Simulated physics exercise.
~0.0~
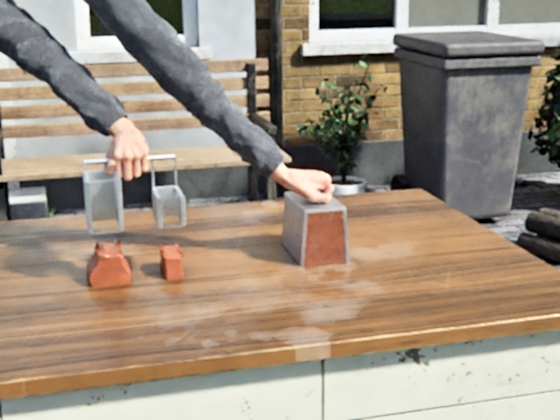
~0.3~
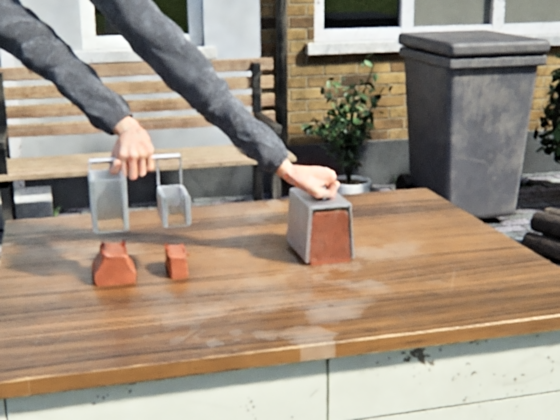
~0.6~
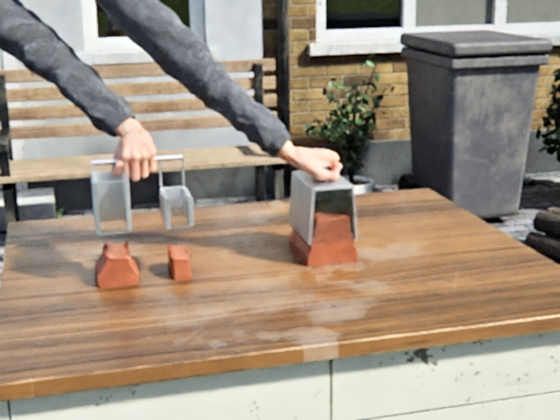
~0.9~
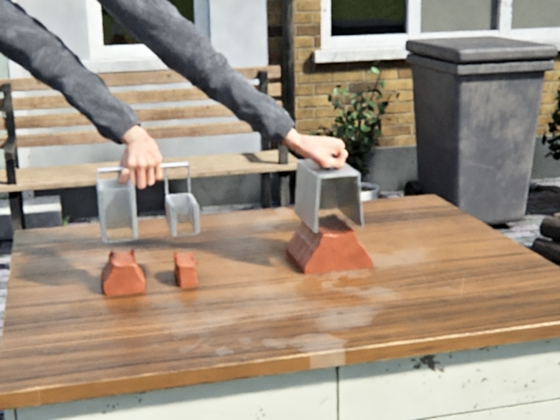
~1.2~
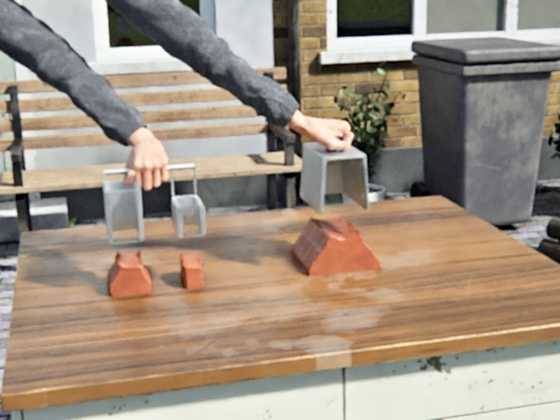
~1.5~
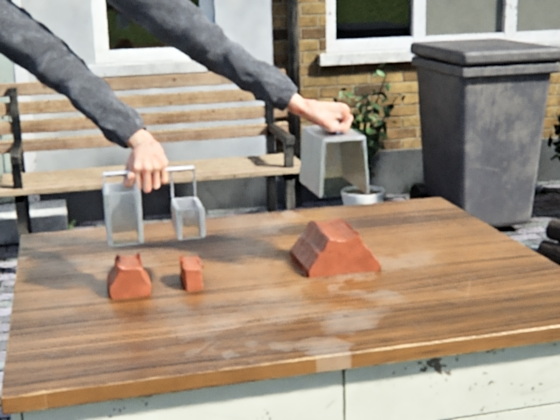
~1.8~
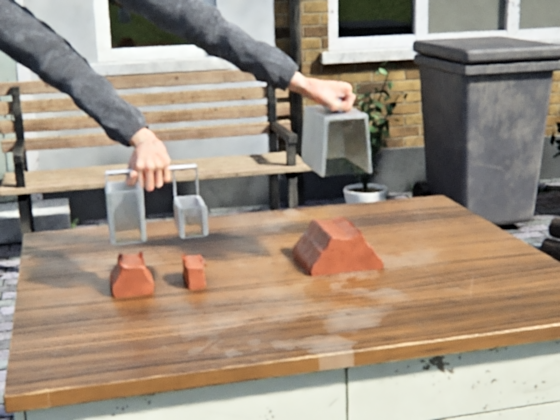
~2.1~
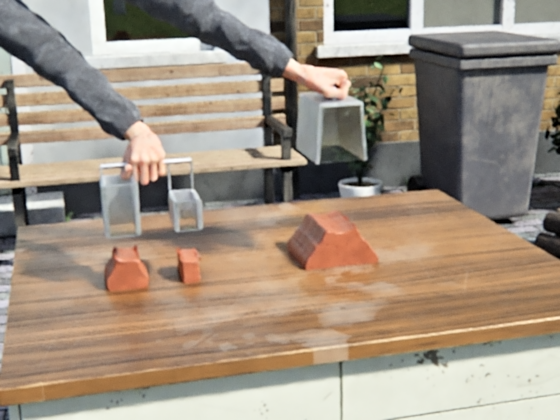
On a wooden table outdoors, before a slatted bench and a brick wall, an upturned tin packed with red clay sits at the right. One hand grips it while the other holds a pair of smaller open holders by a bar above two small red lumps at the left. The hand lifts the tin, and red clay shows beneath, slumping outward at its base as the tin slides off. The tin rises clear and keeps climbing, empty. At the end it hangs above the table, leaving a squat, slope-sided block that holds together, noticeably lower than the tin is deep.
